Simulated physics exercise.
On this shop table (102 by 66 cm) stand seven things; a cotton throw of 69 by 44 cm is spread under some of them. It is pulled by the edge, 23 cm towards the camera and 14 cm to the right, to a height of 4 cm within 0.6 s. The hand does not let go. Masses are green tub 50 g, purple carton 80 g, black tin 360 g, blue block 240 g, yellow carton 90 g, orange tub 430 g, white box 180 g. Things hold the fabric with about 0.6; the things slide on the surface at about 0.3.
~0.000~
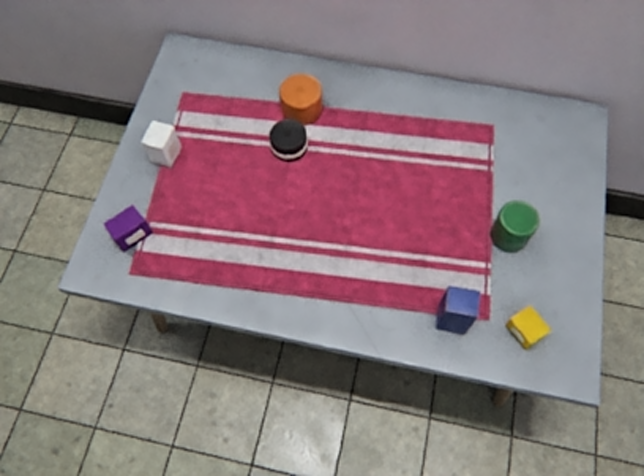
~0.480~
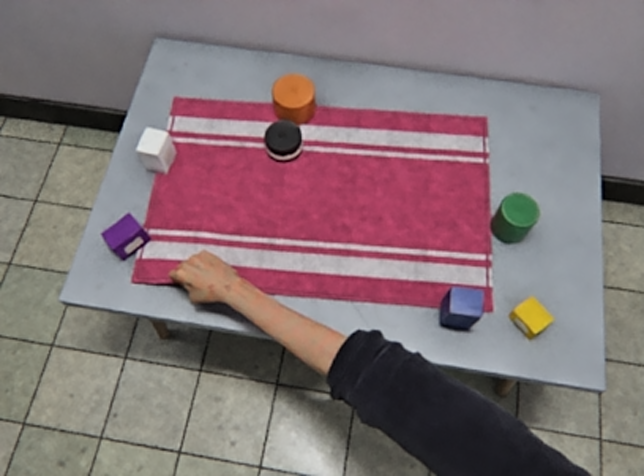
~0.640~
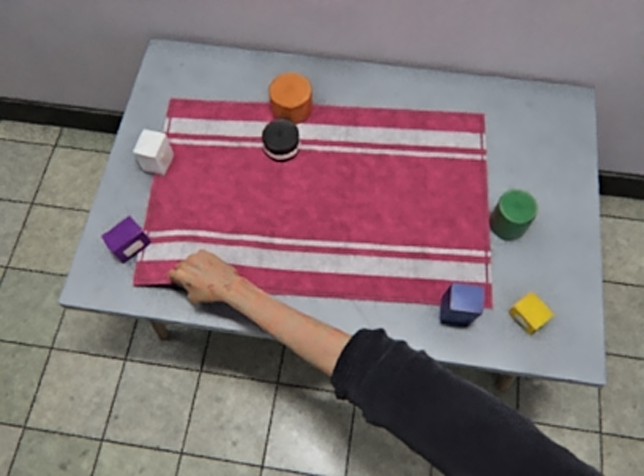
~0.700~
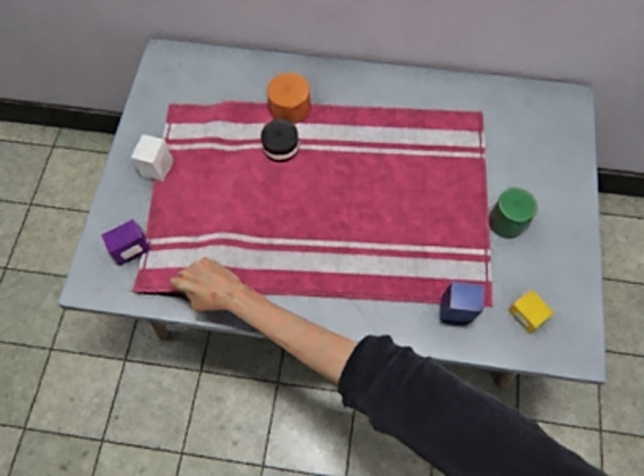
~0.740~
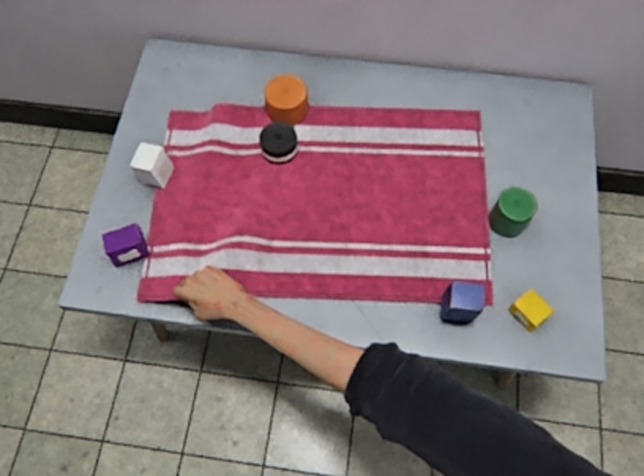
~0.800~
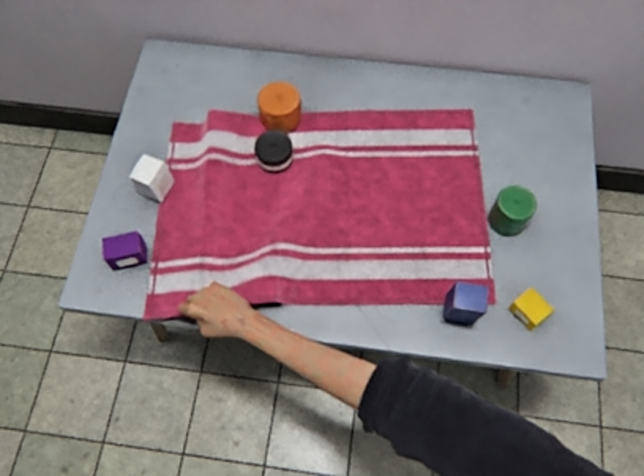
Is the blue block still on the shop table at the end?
The blue block stays on.
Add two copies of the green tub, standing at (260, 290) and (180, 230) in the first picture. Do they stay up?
In turn: Falls off, drops off.
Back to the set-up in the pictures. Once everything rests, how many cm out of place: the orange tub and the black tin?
About: Orange tub 15 cm, black tin 25 cm.
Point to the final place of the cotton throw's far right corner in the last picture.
Around (343, 128).
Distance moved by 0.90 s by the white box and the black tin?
About: White box 10 cm, black tin 10 cm.
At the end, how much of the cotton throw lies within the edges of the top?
About 80 per cent.
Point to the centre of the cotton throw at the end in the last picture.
Near (289, 280).
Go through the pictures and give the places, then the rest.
Shows, blue block (463, 301); cotton throw corners (129, 274) (183, 93) (494, 125) (489, 320), in the first picture.
Shows, blue block (467, 298); cotton throw corners (174, 97) (487, 118); grip (188, 285), in the second picture.
Shows, cotton throw corners (171, 99) (484, 114); grip (187, 285), in the third picture.
Shows, purple carton (122, 236); white box (148, 149); cotton throw corners (170, 104) (482, 113); grip (189, 292), in the fourth picture.
Shows, purple carton (121, 239); white box (147, 156); orange tub (286, 91); cotton throw corners (171, 110) (480, 111); grip (192, 301), in the fifth picture.
Shows, blue block (471, 294); cotton throw corners (174, 123) (473, 110) (496, 304); grip (198, 317), in the sixth picture.
After 0.9 s, 95 % of the cotton throw is still over the top; blue block 2 cm off its start, white box 10 cm off its start, black tin 9 cm off its start.
After 1.0 s, 90 % of the cotton throw is still over the top; blue block 2 cm off its start, black tin 14 cm off its start, white box 14 cm off its start.
After 1.1 s, 85 % of the cotton throw is still over the top; blue block 2 cm off its start at (474, 296), black tin 21 cm off its start at (247, 225), white box 17 cm off its start at (151, 221).
After 1.2 s, 80 % of the cotton throw is still over the top; blue block 2 cm off its start, black tin 24 cm off its start, white box 19 cm off its start.
After 2.8 s, 80 % of the cotton throw is still over the top; blue block 2 cm off its start at (474, 296), black tin 24 cm off its start at (243, 238), white box 19 cm off its start at (152, 227), orange tub 14 cm off its start at (249, 139).
